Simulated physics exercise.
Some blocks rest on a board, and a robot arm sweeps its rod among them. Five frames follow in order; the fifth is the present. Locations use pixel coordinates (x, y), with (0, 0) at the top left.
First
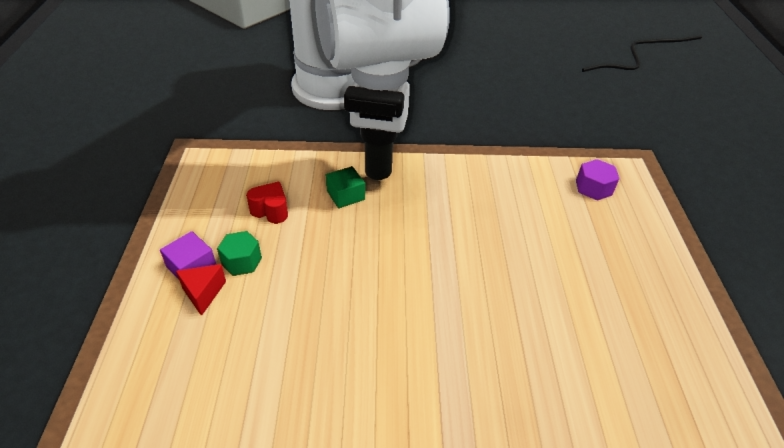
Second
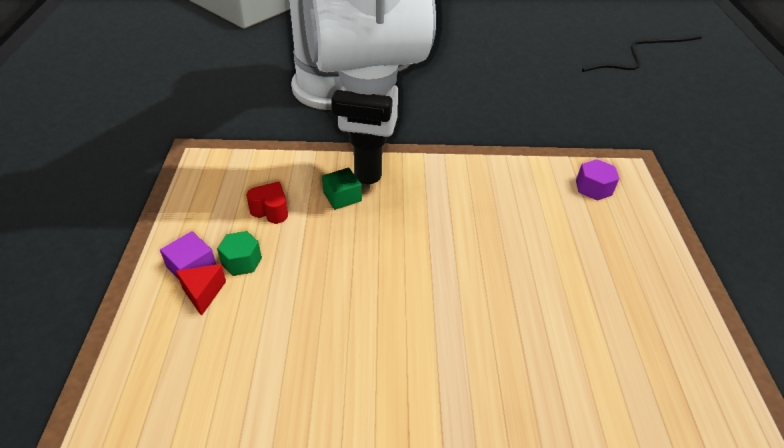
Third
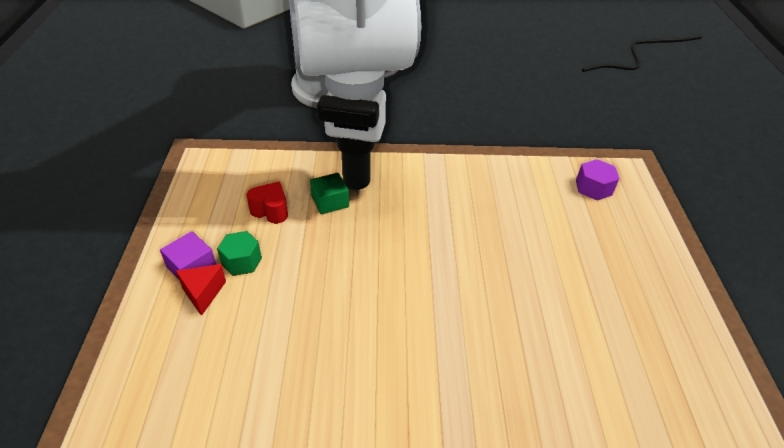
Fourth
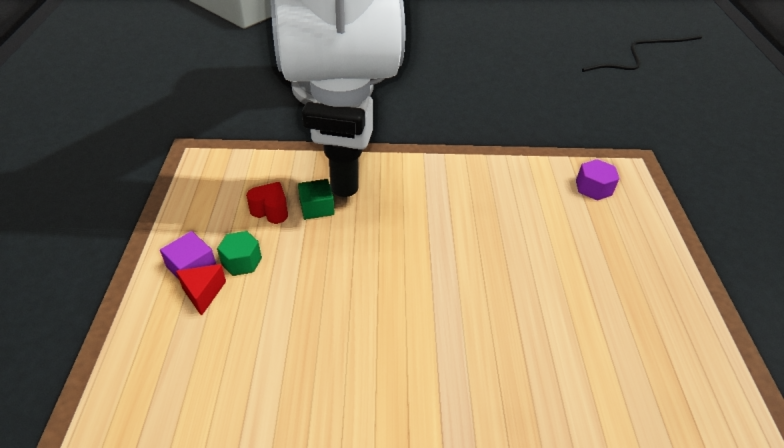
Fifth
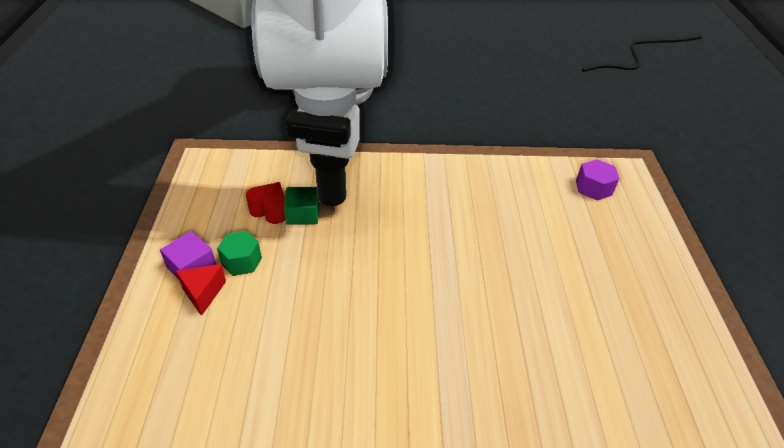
A robot arm's black rod pushes the green cube left until it meets the red heart.
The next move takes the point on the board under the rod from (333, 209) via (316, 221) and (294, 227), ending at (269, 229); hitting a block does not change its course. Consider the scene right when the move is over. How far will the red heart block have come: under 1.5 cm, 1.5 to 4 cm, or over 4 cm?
The displacement of the red heart block is above 4 cm.
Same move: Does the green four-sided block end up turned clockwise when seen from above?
Yes
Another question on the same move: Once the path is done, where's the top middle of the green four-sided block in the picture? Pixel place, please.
It should be at about (233, 207).
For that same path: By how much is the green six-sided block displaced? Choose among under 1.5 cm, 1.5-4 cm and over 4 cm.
Range: Under 1.5 cm.
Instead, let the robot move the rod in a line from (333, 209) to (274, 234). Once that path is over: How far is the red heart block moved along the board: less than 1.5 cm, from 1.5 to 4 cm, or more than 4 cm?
Movement: Over 4 cm.
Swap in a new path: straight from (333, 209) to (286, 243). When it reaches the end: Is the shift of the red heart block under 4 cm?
In short: Yes.
What follows on the original path. Halfway along, rod (304, 215); red heart block (245, 195), turned 35° clockwise; green four-sided block (270, 208), turned 20° clockwise.
At the end, rod (267, 218); green six-sided block unmoved; red heart block (216, 190), turned 50° clockwise; green four-sided block (233, 207), turned 35° clockwise.
